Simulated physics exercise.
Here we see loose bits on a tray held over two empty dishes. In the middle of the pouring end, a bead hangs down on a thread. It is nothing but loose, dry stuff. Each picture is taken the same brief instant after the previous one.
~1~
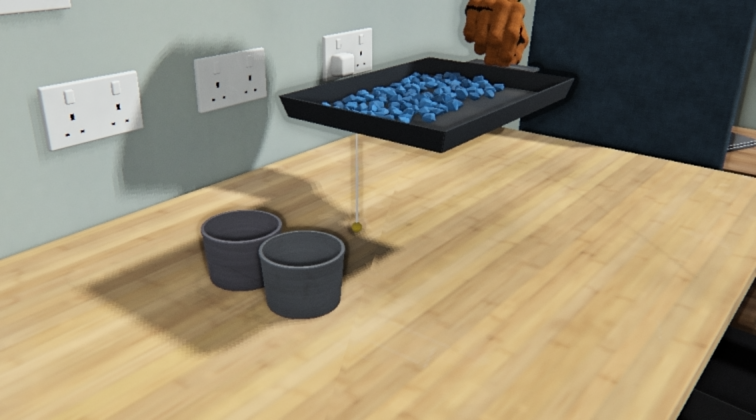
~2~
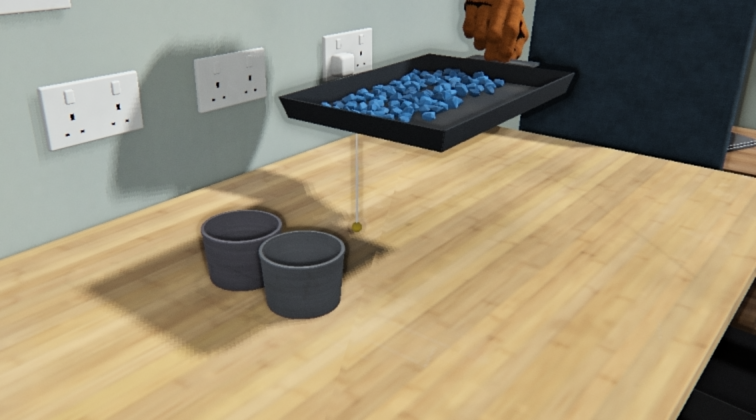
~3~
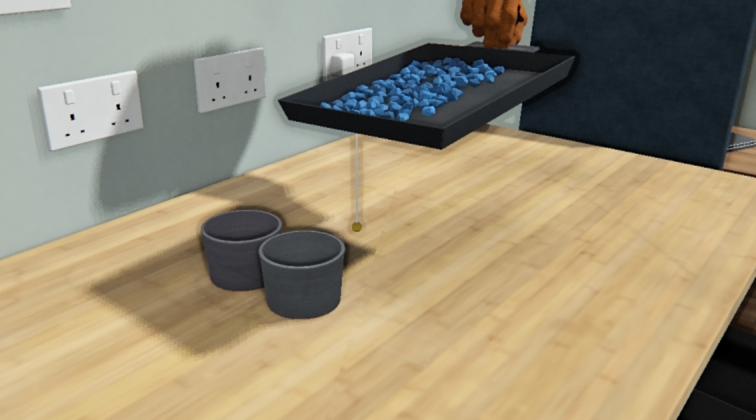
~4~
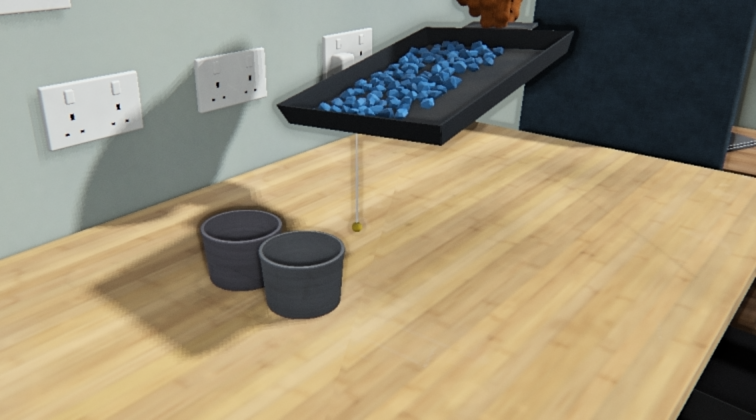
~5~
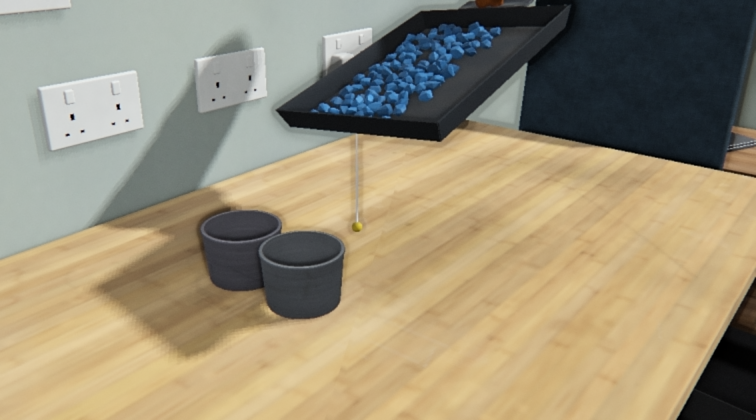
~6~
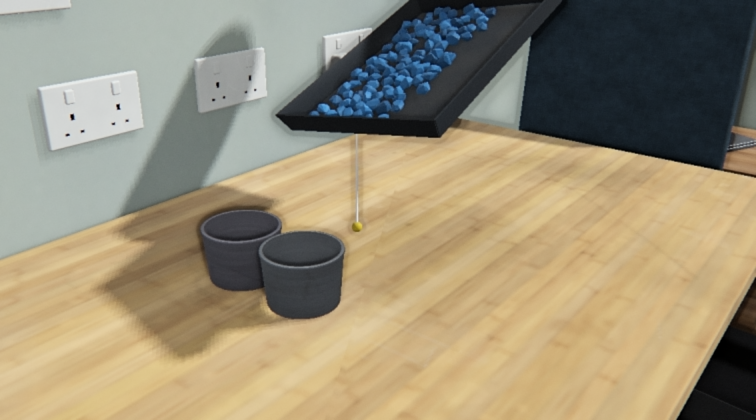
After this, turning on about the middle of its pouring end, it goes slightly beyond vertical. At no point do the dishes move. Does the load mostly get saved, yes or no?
Yes, most of it is saved.
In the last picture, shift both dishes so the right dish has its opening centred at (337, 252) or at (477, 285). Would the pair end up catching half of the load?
Result, first setup: A majority share; second setup: A minority share.
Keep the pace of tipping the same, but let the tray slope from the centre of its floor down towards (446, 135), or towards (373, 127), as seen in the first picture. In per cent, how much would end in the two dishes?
0 % and 40 %, roughly.
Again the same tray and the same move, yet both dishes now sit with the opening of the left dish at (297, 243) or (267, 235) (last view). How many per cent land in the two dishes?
About 40 and 60 per cent respectively.
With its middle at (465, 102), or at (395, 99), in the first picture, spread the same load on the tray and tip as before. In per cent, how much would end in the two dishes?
Respectively 60 and 60 per cent.
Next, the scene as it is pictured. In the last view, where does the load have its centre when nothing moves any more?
The centre settles at about (266, 272).
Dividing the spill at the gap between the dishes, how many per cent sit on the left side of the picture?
Estimate: Roughly 20 %.
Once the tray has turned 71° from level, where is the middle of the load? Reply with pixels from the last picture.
Near (313, 107).
Soon, tray tipped steeply; nearly all on the tray; a stray few in the left dish; a stray few in the air.
A while on, tray tipped past a quarter turn; a small part on the tray; about a quarter in the right dish; about a third in the left dish; about a quarter outside both; a small part in the air.
Towards the end, tray tipped past a quarter turn; about a quarter in the right dish; about a third in the left dish; about a third outside both.
Finally, tray tipped past a quarter turn; about a quarter in the right dish; about a third in the left dish; about a third outside both.
